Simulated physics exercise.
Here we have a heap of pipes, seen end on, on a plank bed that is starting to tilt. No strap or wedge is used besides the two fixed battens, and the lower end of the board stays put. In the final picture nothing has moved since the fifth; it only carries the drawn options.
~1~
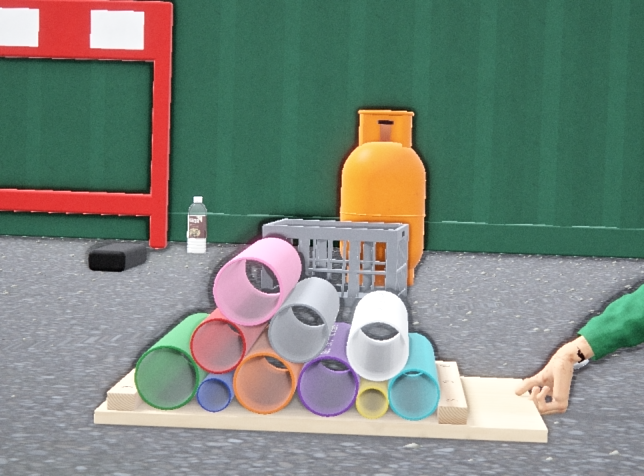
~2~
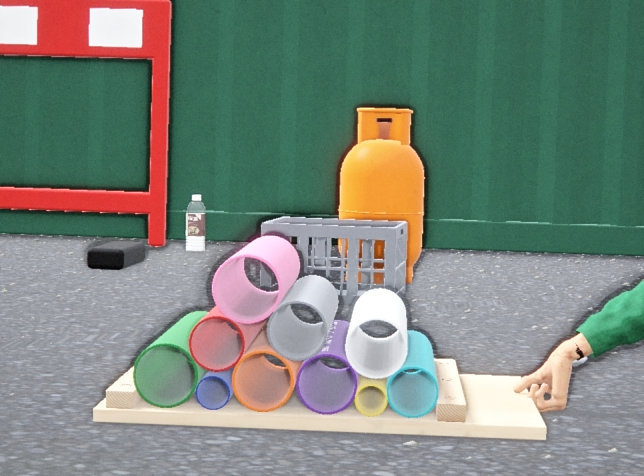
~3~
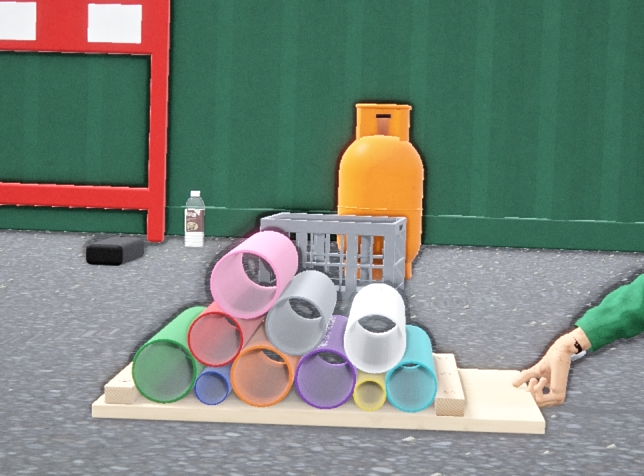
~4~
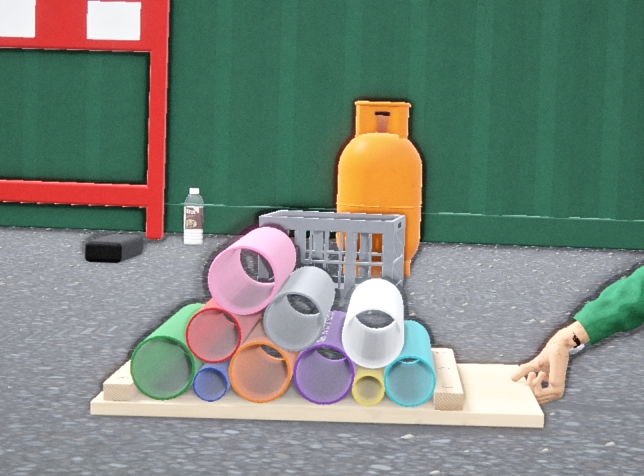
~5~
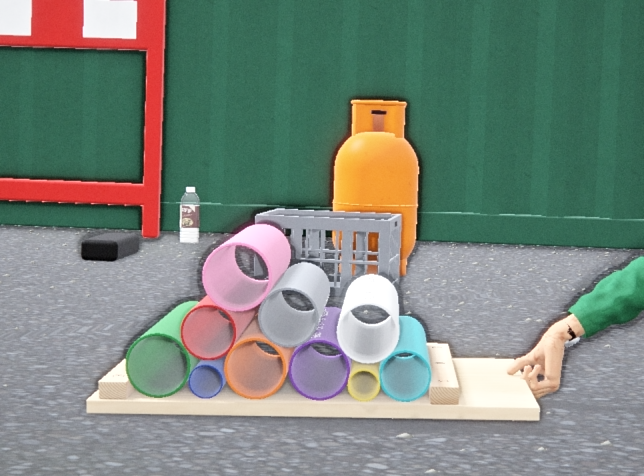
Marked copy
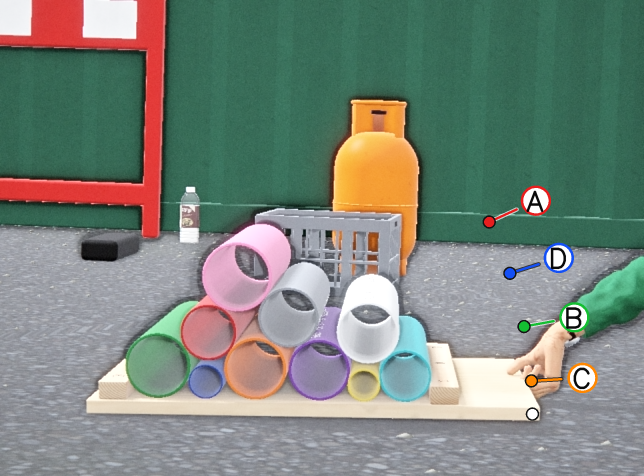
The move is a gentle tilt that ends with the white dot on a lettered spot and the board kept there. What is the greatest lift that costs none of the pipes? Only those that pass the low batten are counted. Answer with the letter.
It can be raised to D.
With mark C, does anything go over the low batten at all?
No.
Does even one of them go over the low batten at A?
Yes, at A.
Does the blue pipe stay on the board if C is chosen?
Yes, with C.
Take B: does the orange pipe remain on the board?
Yes, with B.
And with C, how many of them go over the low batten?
With C, none.
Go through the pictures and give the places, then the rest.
The first frame shows board (327, 391); green pipe (167, 378).
The second frame shows orange pipe (263, 381).
The third frame shows board (325, 384); yellow pipe (370, 395); turquoise pipe (411, 387); red pipe (215, 339).
The fourth frame shows board (324, 380); green pipe (162, 368); orange pipe (260, 372).
The fifth frame shows board (319, 376); green pipe (158, 365).
On the marked copy, A at (489, 222); B at (524, 327); C at (531, 381); D at (510, 274); the white dot at (532, 414).
Taking D. A third of the way, board at 14°.
Two thirds of the way, board at 20°.
When it is over, board at 20°, none over the low batten.
As for the rest, A one over the low batten (pink); B none over the low batten; C none over the low batten.
